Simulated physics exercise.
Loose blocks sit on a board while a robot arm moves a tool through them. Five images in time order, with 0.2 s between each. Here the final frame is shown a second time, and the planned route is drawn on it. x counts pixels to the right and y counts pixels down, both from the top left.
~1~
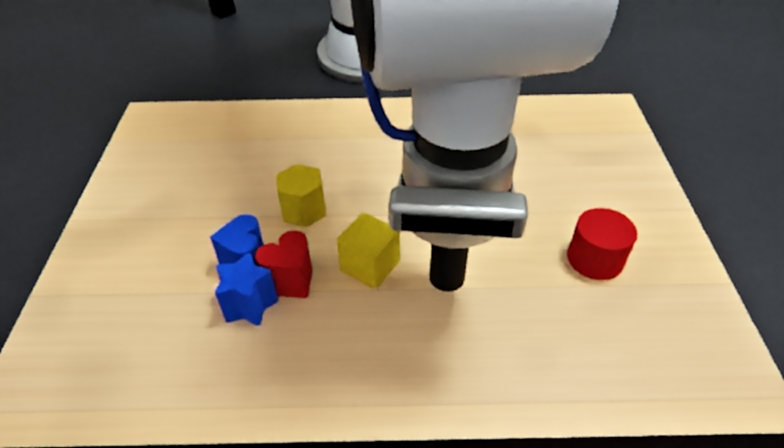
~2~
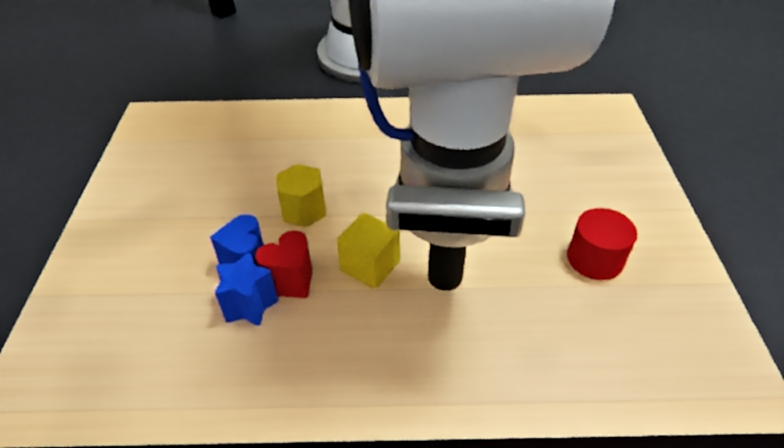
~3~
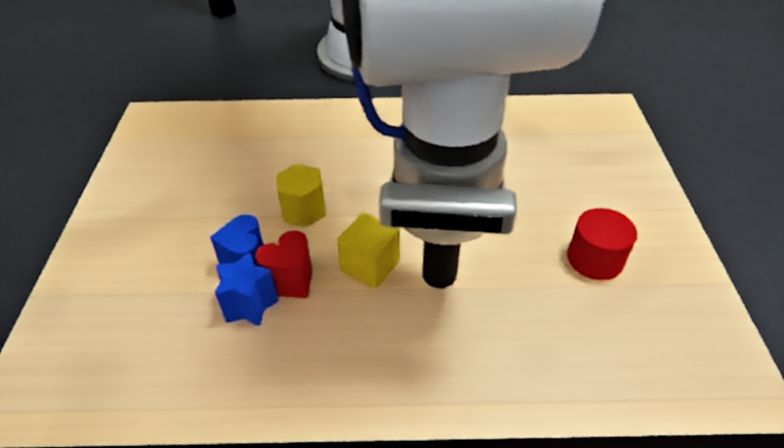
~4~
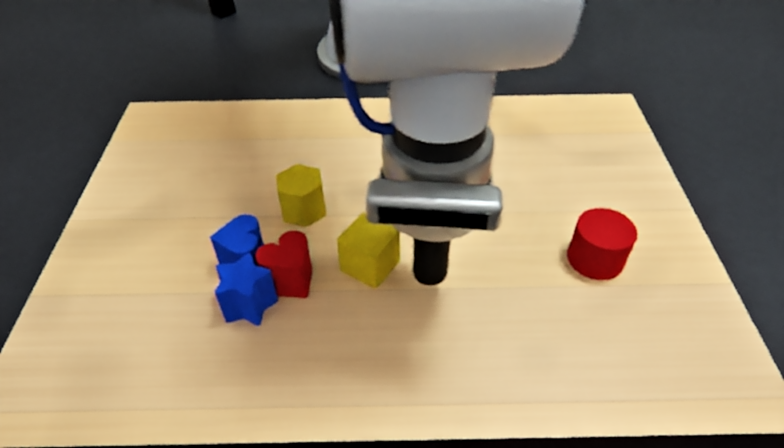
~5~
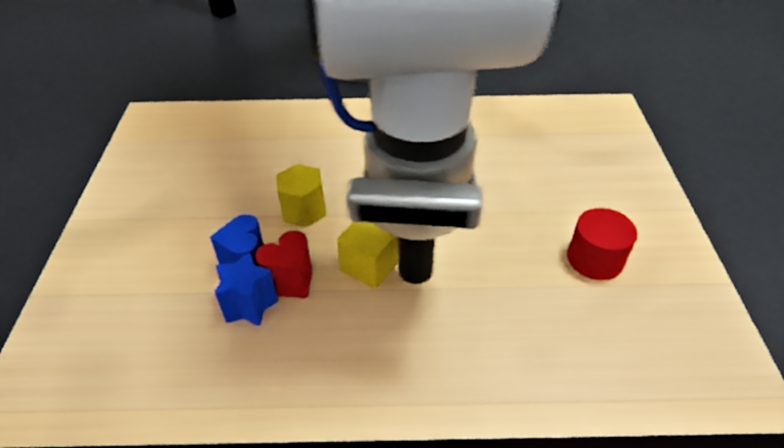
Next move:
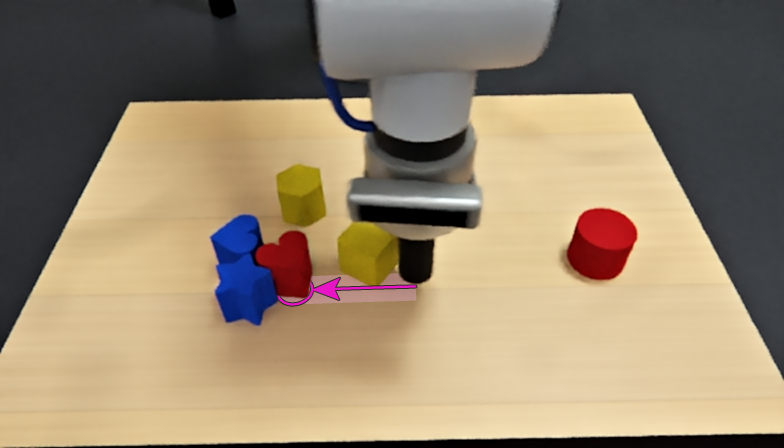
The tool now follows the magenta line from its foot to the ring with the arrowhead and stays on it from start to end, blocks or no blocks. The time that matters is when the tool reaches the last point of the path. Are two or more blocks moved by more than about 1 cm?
Answer: Yes.
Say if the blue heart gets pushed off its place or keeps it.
It gets displaced.
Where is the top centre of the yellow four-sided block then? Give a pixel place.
I think it will end close to (347, 226).
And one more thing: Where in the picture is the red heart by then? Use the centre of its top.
The middle of the upper face of the red heart will lie at about (253, 250) in the picture.
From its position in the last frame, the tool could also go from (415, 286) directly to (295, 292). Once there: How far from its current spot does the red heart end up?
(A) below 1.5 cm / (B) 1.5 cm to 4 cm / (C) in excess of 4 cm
Choice B: 1.5 cm to 4 cm.
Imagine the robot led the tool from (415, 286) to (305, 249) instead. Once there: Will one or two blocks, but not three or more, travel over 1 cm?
I expect so.
The drawn path runs from (415, 286) to (295, 290).
On the path given first. One third of the way, tool at (373, 272); yellow four-sided block at (354, 229), turned 30° clockwise.
Two thirds of the way, tool at (333, 273); yellow four-sided block at (347, 226), turned 50° clockwise.
At the end, tool at (291, 275); blue heart at (225, 227), turned 30° clockwise; blue star block at (222, 281), turned 20° anticlockwise; red heart at (253, 250); yellow four-sided block at (347, 226), turned 50° clockwise.
